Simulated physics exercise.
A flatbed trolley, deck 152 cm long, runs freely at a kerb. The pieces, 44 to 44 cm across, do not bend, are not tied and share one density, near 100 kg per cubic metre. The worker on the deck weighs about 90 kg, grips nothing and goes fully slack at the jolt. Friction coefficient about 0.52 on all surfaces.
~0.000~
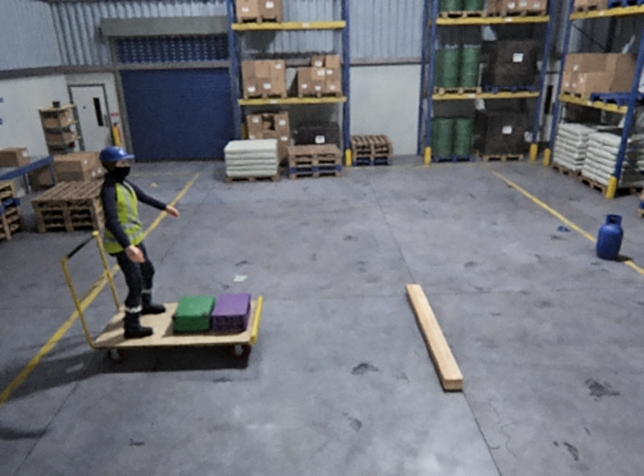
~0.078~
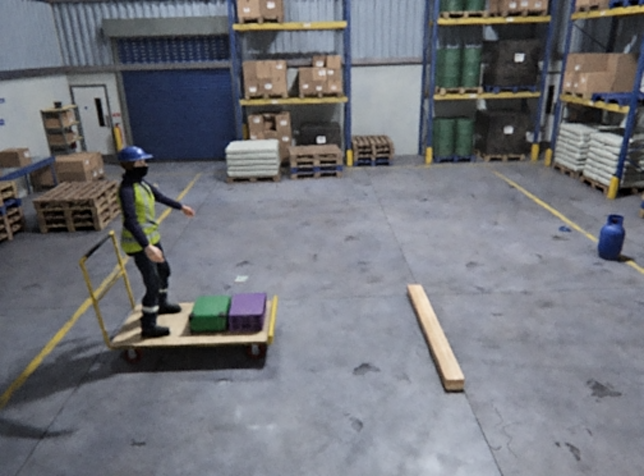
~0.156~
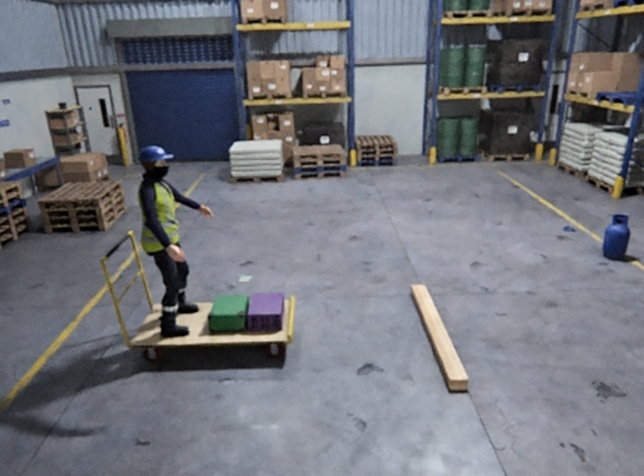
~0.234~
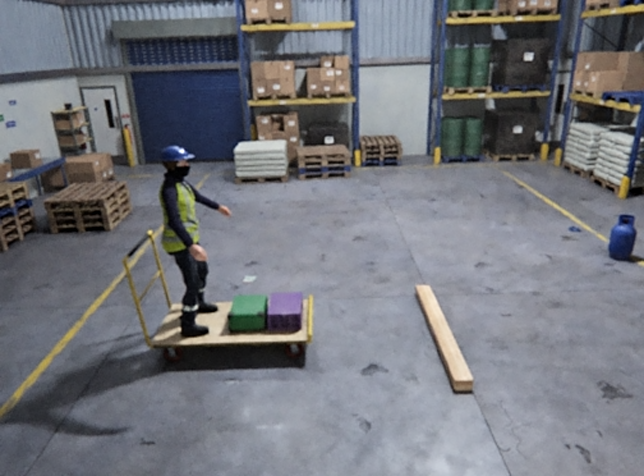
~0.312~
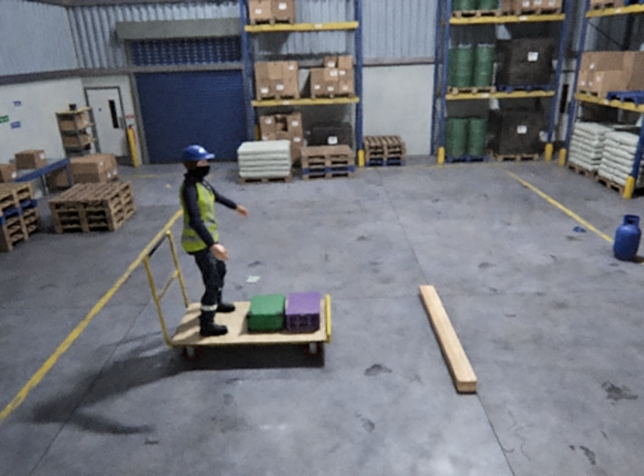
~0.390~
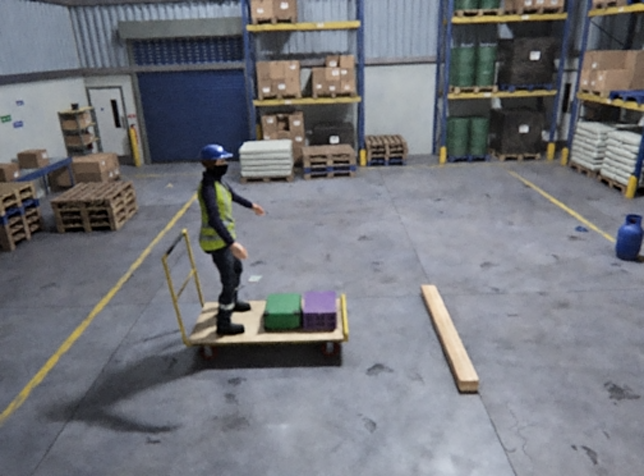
In a warehouse, a person in a blue helmet and yellow vest stood on a flatbed trolley behind green and purple cases, one arm held out, as it rolled steadily right across the floor.
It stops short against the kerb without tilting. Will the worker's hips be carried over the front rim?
The worker's hips go over the front rim at this speed.
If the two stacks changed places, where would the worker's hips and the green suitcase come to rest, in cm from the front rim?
In that case hips 90 past, green 20 behind.
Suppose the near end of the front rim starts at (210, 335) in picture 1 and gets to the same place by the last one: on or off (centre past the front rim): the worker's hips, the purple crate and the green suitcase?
Then hips off, purple on, green on.
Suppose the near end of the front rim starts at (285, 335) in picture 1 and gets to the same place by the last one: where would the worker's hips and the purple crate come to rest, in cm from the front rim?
In that case hips 110 behind, purple 20 behind.
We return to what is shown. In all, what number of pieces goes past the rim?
The count is 0.
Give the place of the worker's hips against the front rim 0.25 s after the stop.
About 75 cm behind the rim.
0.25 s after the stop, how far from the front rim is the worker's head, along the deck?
Some 70 cm behind it.
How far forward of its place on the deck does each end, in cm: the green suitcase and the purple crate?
Forward: Green 10, purple 5.
The wheels strike at 0.93 s.
After 1.48 s the worker's hips are 49 cm behind the rim, near (401, 257) in the last picture's view.
After 1.93 s the worker's hips are 18 cm past the rim, near (467, 275) in the last picture's view.
When all is still (4.2 s), past the rim, the worker's hips; behind it, green suitcase and purple crate.
